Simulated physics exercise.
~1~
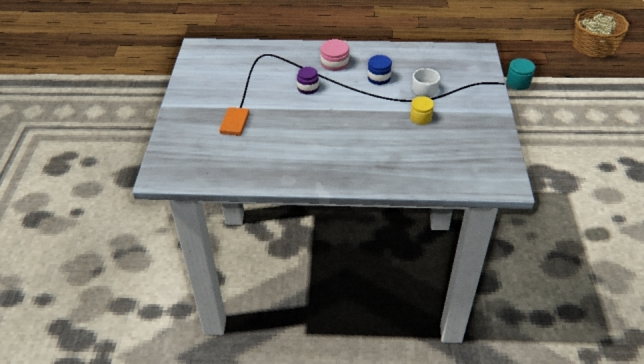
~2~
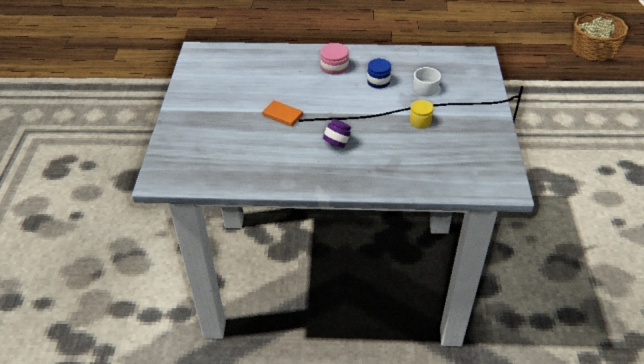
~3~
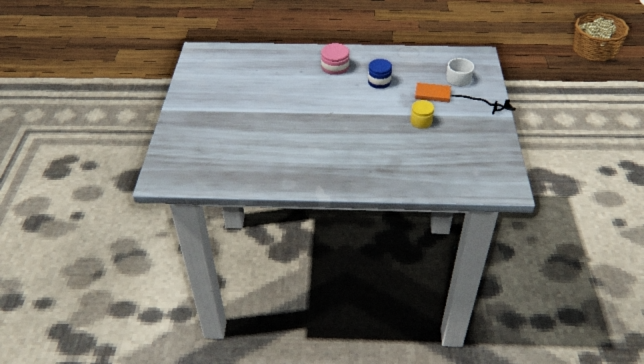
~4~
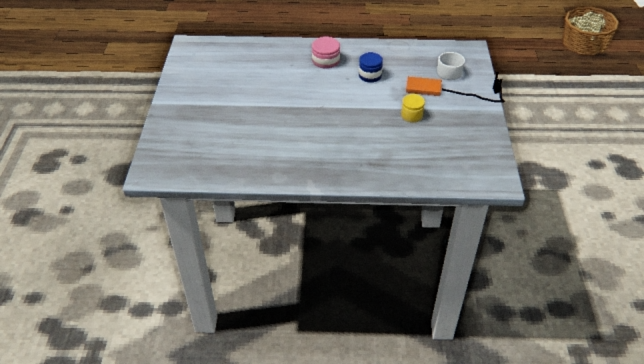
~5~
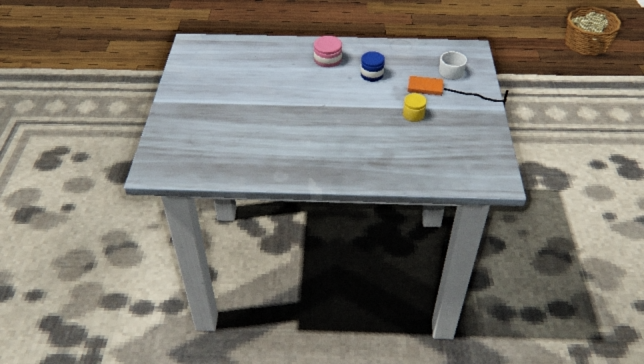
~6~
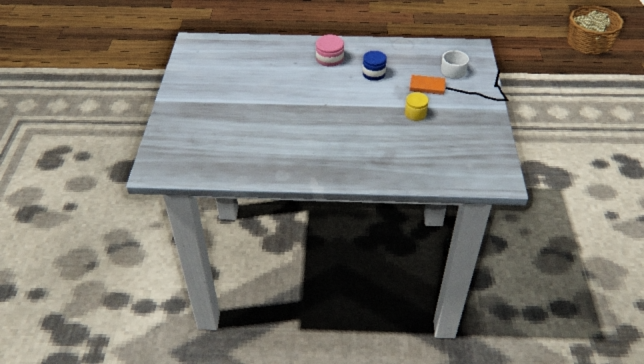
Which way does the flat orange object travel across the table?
It slides to the right, trailing after the dark cable, and comes to rest still on the table near the white mug.
